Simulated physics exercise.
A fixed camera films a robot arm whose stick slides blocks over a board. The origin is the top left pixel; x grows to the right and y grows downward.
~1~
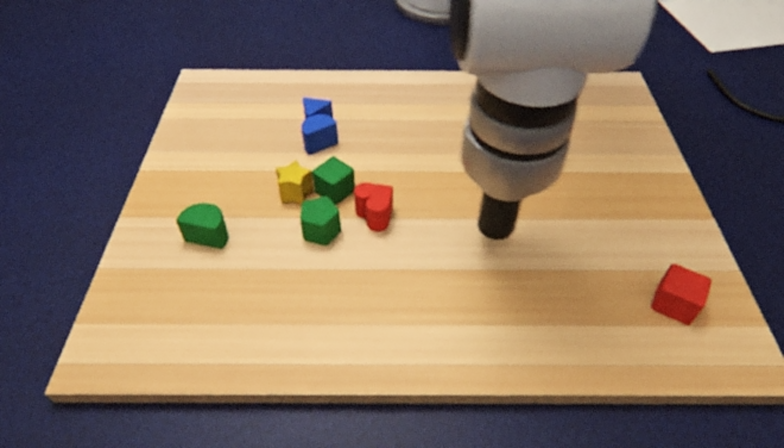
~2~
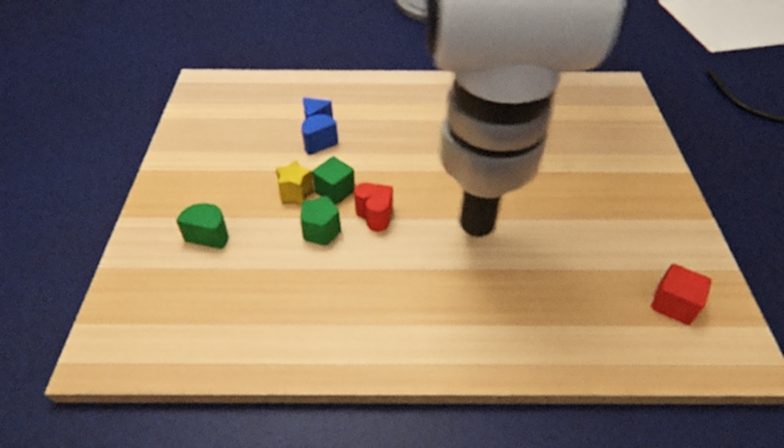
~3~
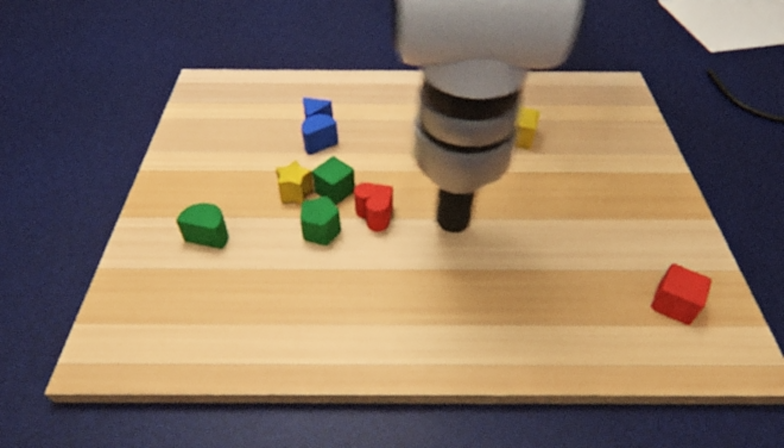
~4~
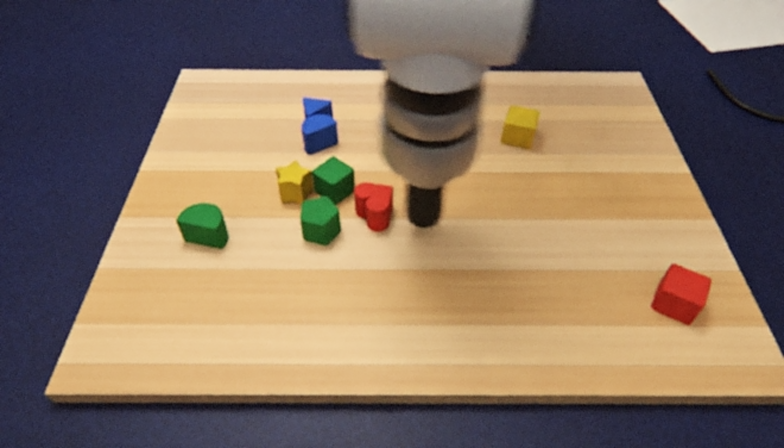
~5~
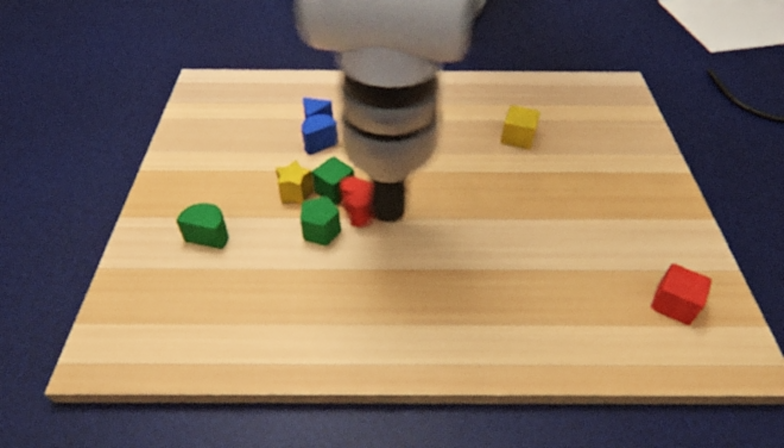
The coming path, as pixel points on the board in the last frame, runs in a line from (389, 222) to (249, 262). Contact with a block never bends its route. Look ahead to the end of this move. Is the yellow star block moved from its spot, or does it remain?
Not moved.
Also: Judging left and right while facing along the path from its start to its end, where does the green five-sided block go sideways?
Its shift is rightward.
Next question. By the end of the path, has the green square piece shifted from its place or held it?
The answer is that it is displaced.
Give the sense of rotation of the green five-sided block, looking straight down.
It makes a clockwise turn.
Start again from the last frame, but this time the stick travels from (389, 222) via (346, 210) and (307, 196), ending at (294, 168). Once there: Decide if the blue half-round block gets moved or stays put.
It gets pushed out of place.
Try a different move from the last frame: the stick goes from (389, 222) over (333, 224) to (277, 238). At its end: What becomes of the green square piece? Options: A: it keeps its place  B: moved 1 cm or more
B (moved 1 cm or more)
What follows on the original path. One third of the way, stick (342, 223); green five-sided block (306, 211), turned 20° anticlockwise; green square piece (328, 163); red heart-shaped block (339, 188), turned 40° clockwise.
Two thirds of the way, stick (295, 236); green five-sided block (267, 211); green square piece (328, 163); red heart-shaped block (339, 188), turned 40° clockwise.
At the end, stick (245, 249); yellow star block in place; green five-sided block (257, 210), turned 35° clockwise; green square piece (328, 163); red heart-shaped block (339, 188), turned 40° clockwise.
